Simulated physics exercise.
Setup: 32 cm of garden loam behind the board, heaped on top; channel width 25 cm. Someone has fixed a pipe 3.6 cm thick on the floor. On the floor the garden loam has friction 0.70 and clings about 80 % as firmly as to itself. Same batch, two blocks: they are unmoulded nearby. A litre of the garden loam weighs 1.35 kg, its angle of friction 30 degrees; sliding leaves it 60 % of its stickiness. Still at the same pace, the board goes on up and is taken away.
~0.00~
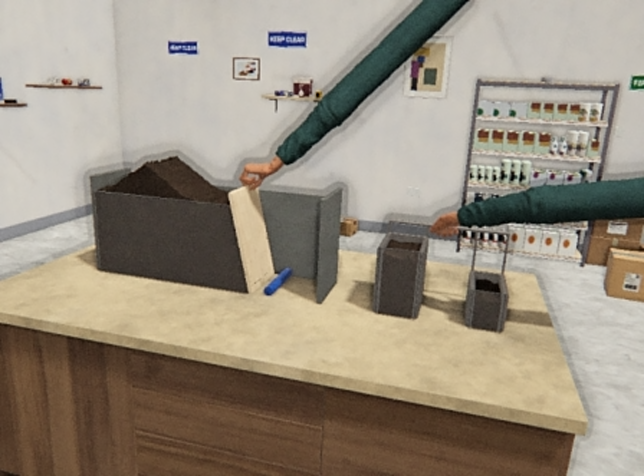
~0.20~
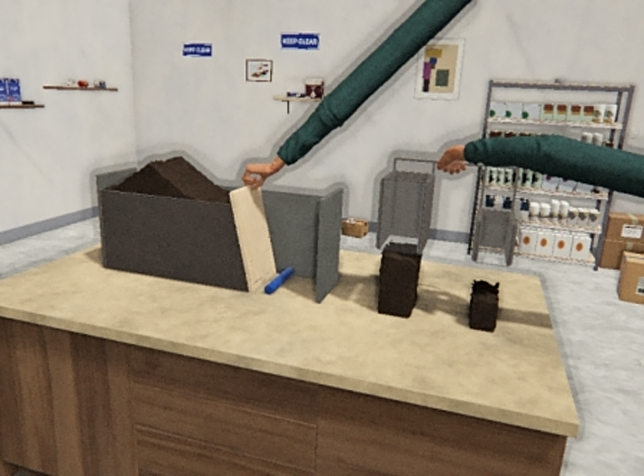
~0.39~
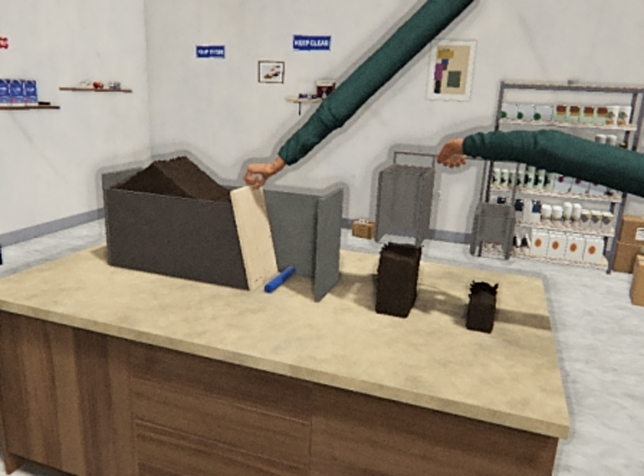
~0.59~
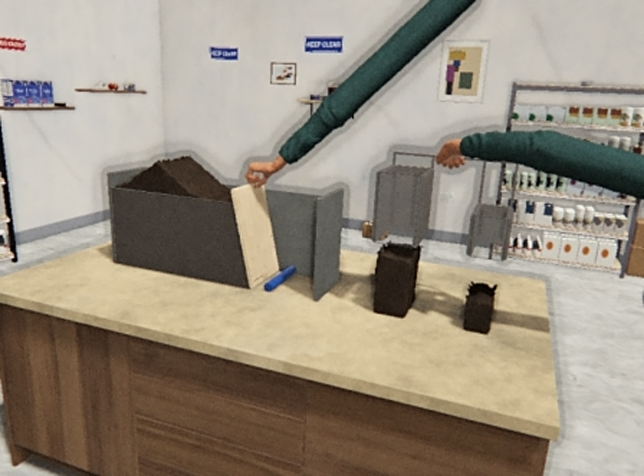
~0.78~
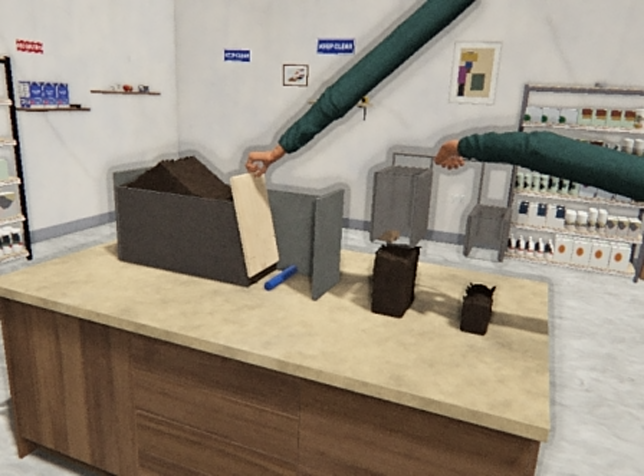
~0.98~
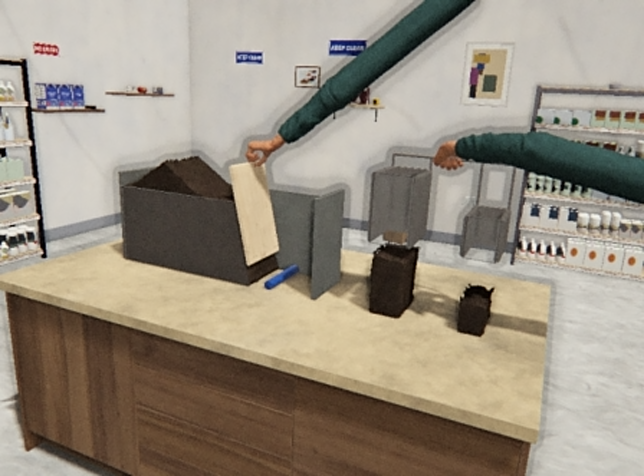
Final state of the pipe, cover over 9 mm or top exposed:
Top exposed.
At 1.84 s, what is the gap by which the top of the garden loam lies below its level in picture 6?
Roughly 0.0 cm.
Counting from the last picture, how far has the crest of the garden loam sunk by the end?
Measured change: Some 0.0 cm.
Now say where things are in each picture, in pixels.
In the first frame, top of the board at (230, 205), not yet moved; crest of the garden loam at (145, 167); block heights 21 cm, 11 cm (left to right).
In the second frame, top of the board at (231, 205), not yet moved; crest of the garden loam at (149, 166); block heights 21 cm, 11 cm (left to right).
In the third frame, top of the board at (232, 204), not yet moved; crest of the garden loam at (152, 166); block heights 21 cm, 11 cm (left to right).
In the fourth frame, top of the board at (232, 202), moved 5 mm; crest of the garden loam at (156, 165); block heights 21 cm, 11 cm (left to right).
In the fifth frame, top of the board at (231, 190), moved 4.7 cm; crest of the garden loam at (160, 165); block heights 21 cm, 11 cm (left to right).
In the sixth frame, top of the board at (230, 178), moved 8.8 cm; crest of the garden loam at (163, 165); block heights 21 cm, 11 cm (left to right).
After 1.37 s, the face still stands and nothing lies on the pipe.
After 1.84 s, the face still stands and nothing lies on the pipe.
After 2.30 s, the face still stands and nothing lies on the pipe.
After 2.76 s, the face still stands and nothing lies on the pipe.
After 2.80 s, the face still stands and nothing lies on the pipe.
